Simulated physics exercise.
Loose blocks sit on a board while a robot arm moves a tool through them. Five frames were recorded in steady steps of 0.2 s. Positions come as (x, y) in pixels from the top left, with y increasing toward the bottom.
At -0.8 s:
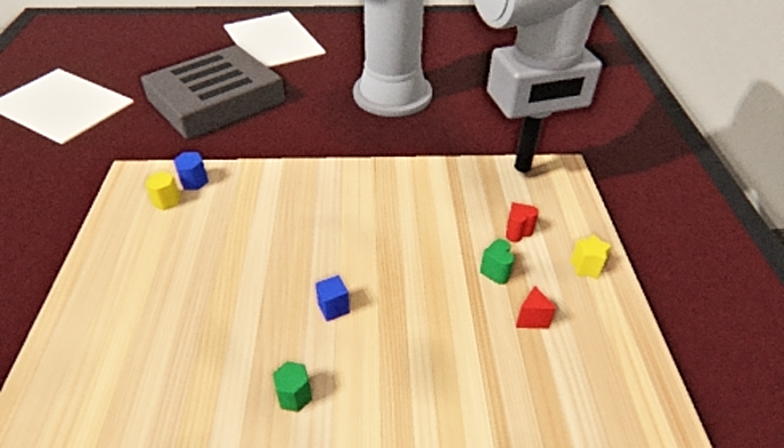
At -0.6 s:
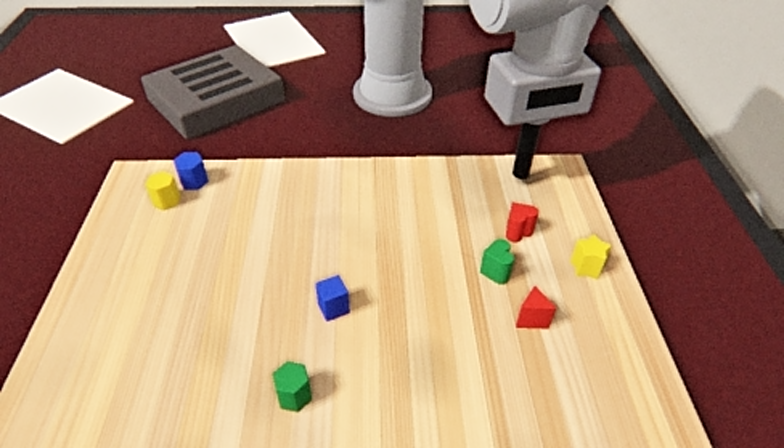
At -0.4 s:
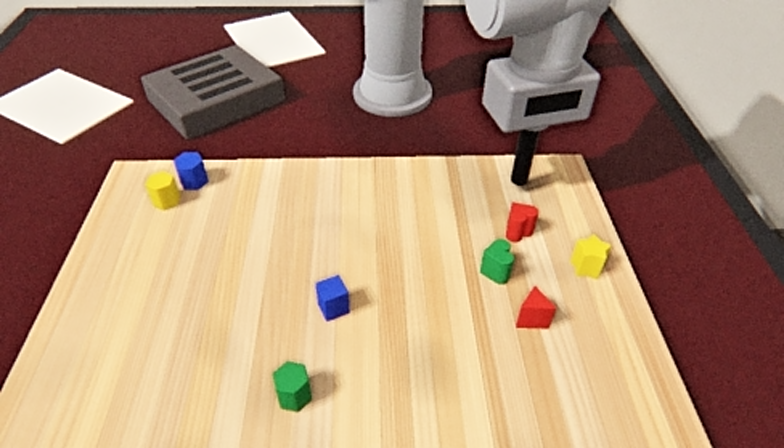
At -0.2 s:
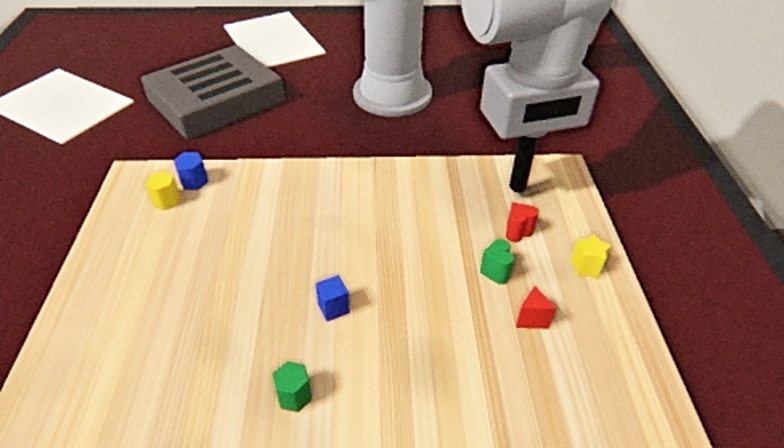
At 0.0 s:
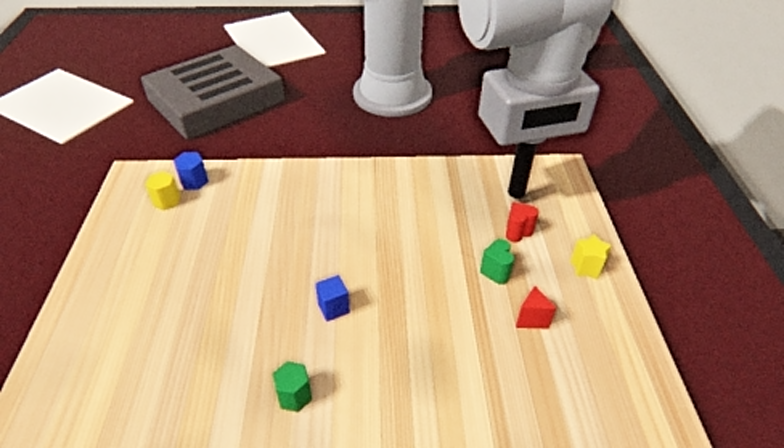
A grey robot arm holding a black tool works over a pale wooden board on a dark red surface, seen from above by a still camera. Red, green and yellow blocks sit at the right, with blue and green ones near the middle and yellow and blue at upper left. The tool slides slowly a short way toward the red heart block, while every block stays put.
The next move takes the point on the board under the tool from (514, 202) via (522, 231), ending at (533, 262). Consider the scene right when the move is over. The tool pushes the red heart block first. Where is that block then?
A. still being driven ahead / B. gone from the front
Choice A: Still being driven ahead.
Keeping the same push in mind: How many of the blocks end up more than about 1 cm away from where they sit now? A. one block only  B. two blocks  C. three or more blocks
A: One block only.
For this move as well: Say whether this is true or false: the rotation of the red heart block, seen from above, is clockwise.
True - the claim holds.
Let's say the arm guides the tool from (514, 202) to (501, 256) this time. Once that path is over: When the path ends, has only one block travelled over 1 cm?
I expect so.
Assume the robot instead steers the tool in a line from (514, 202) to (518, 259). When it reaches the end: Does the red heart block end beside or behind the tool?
Answer: No.
On the path given first. One third of the way, tool (521, 214); red heart block (524, 215).
Two thirds of the way, tool (528, 233); red heart block (527, 235), turned 20° clockwise.
At the end, tool (535, 254); green heart block (500, 253), turned 15° clockwise; red heart block (528, 255), turned 40° clockwise; yellow star-shaped block unmoved.
